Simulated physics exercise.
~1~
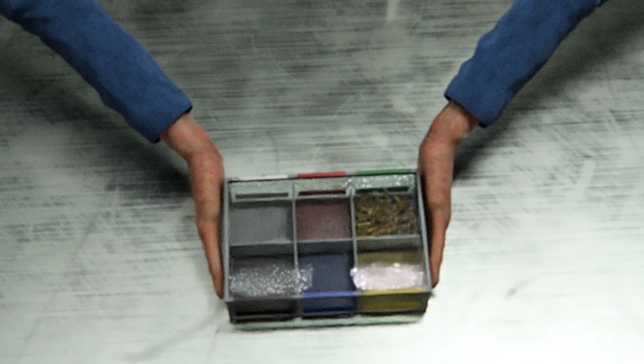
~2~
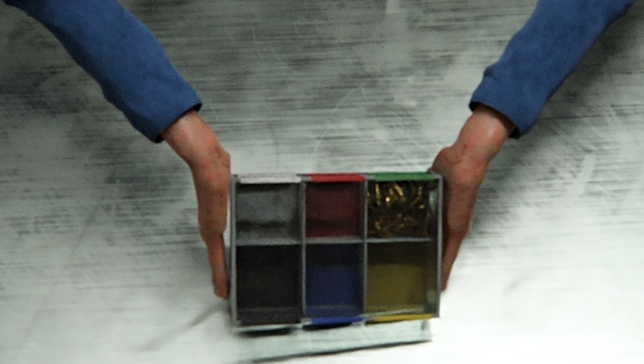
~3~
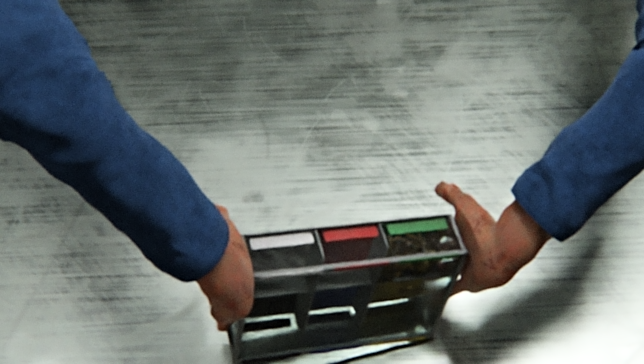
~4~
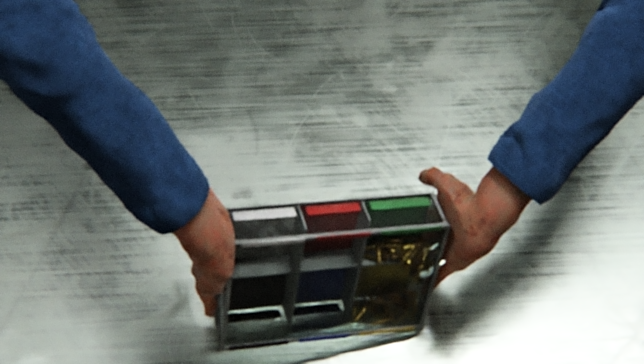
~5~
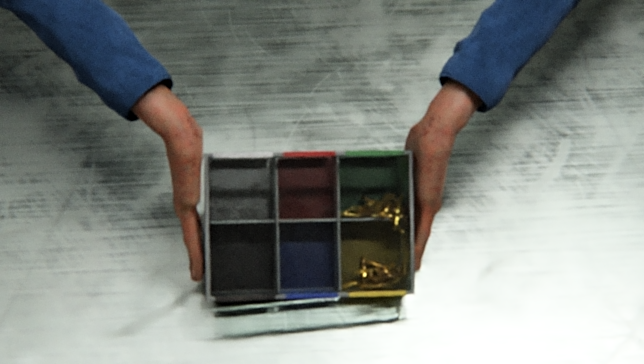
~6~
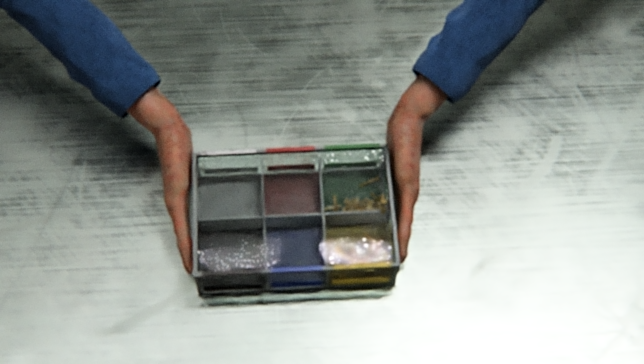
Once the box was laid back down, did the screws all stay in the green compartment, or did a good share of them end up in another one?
A good share of them ended up in the yellow compartment, while the rest lay in the green one. The red, blue, white and black compartments stayed empty.
